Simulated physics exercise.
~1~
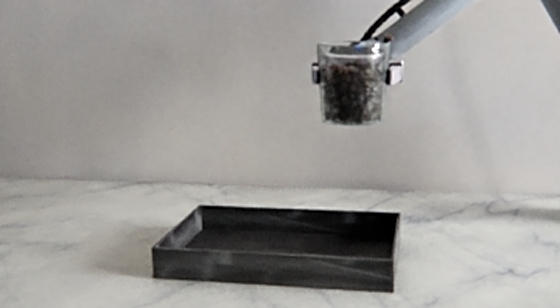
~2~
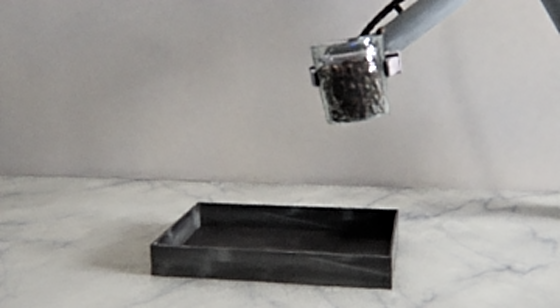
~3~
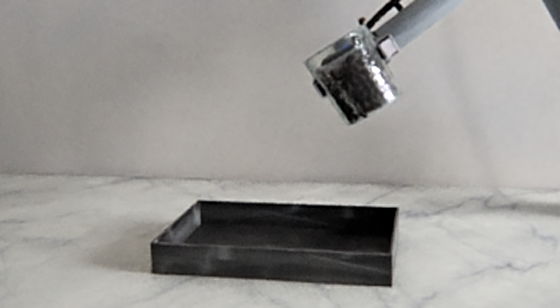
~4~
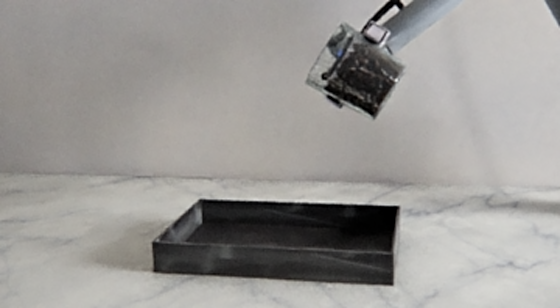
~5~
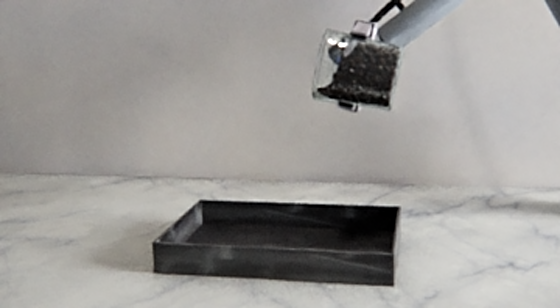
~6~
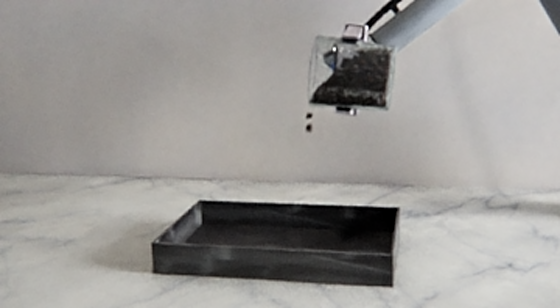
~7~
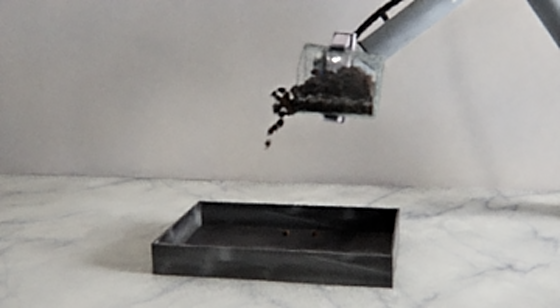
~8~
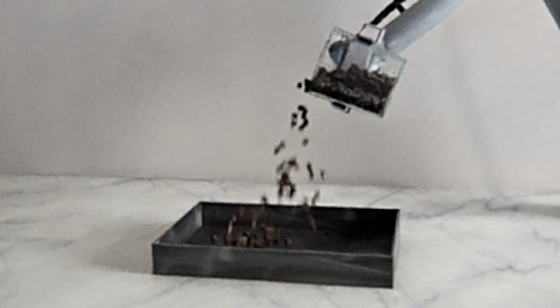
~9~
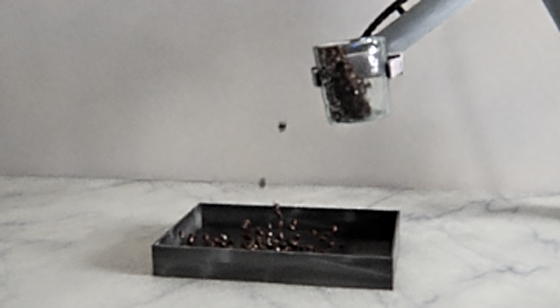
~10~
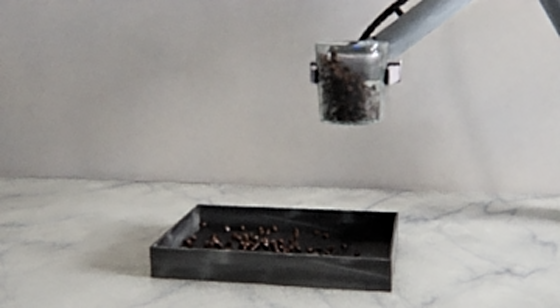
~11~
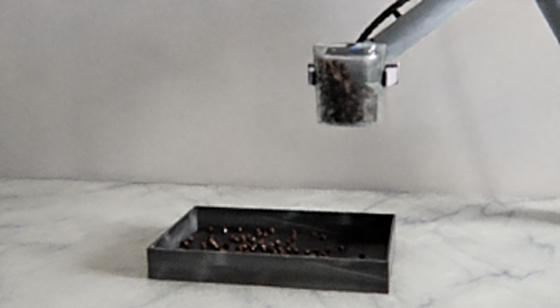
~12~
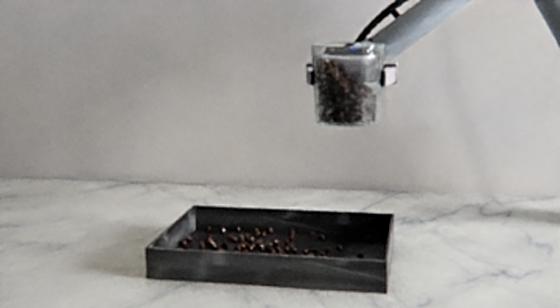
A grey robot arm reaches in from the upper right, gripping a clear beaker of dark beans above a white marbled surface, seen from the side against a plain pale grey wall. A shallow black rectangular tray sits below it, a little to the left. The arm tips the beaker to the left until it lies on its side, and a few beans drop from its mouth. More spill out in a loose stream, landing and scattering in the tray. The arm then turns the beaker upright again as the last beans fall. It ends held still, with most beans still inside and the rest spread across the tray.
